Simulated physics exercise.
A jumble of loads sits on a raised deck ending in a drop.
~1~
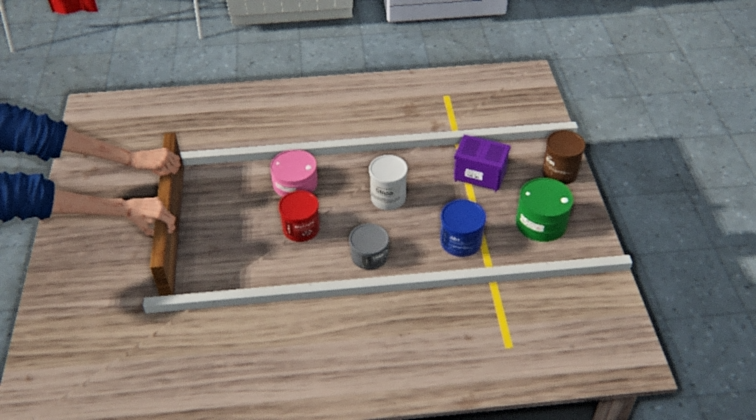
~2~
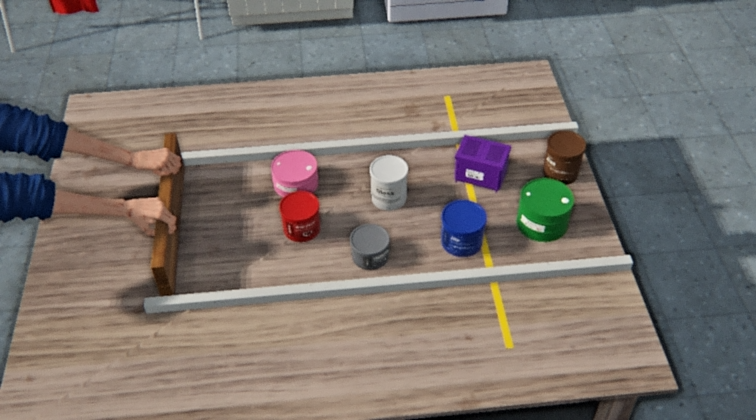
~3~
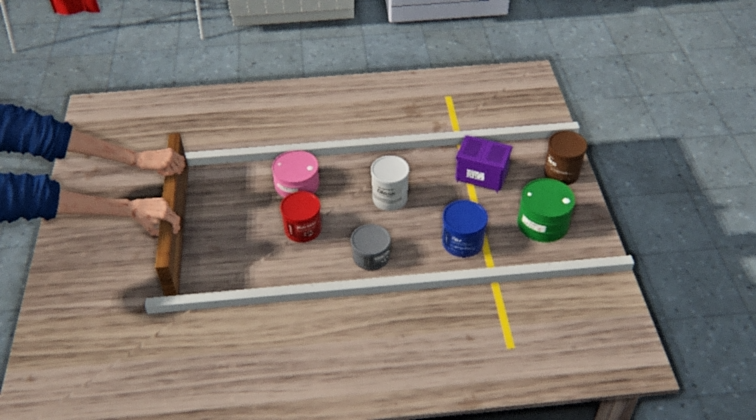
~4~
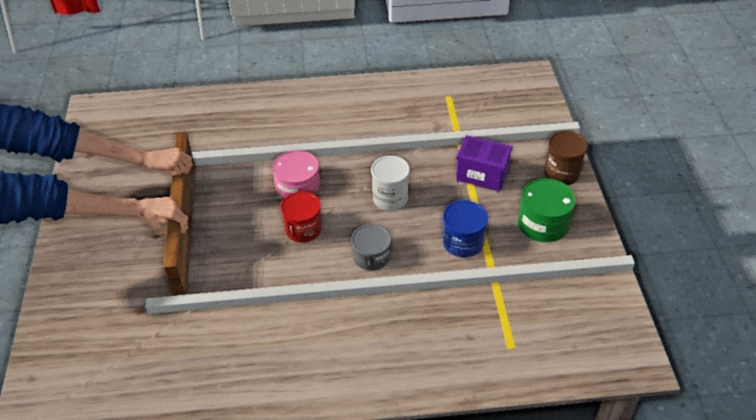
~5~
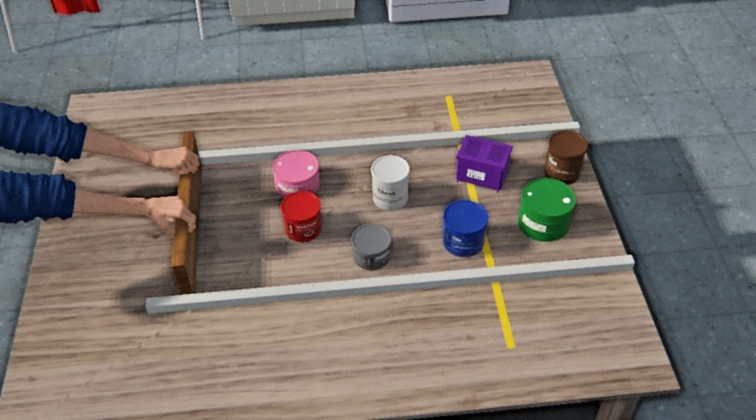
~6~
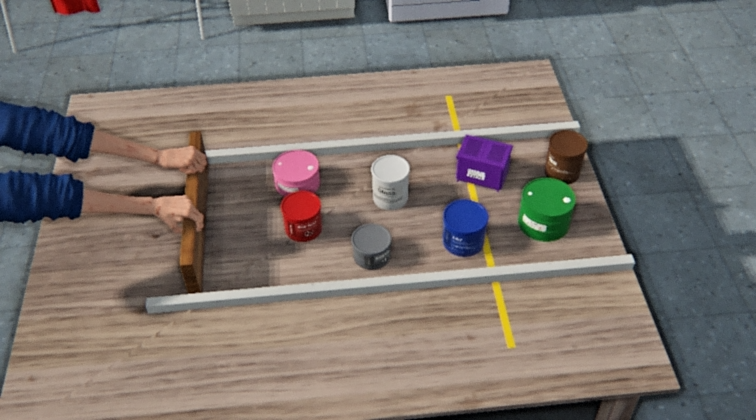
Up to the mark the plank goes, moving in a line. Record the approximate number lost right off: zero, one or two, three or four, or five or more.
Number lost: Zero.
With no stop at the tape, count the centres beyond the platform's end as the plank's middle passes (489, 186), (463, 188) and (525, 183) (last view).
The numbers past the end are 0, 0 and 2.
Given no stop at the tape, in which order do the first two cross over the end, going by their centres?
Green canister, brown pail.
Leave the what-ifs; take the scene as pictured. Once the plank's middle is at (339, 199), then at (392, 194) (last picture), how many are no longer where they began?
Well, it's 2 at the first one and 4 at the second.
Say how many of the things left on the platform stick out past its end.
The overhang total is 0.
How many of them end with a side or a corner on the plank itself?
Count recorded: 4.
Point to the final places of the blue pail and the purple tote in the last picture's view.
In the last picture the blue pail sits around (538, 218) and the purple tote around (528, 169).
Soon after, none off yet; brown pail at rest near (565, 158); green canister at rest near (546, 210); purple tote at rest near (483, 163).
In the end, the number that fall off is zero.
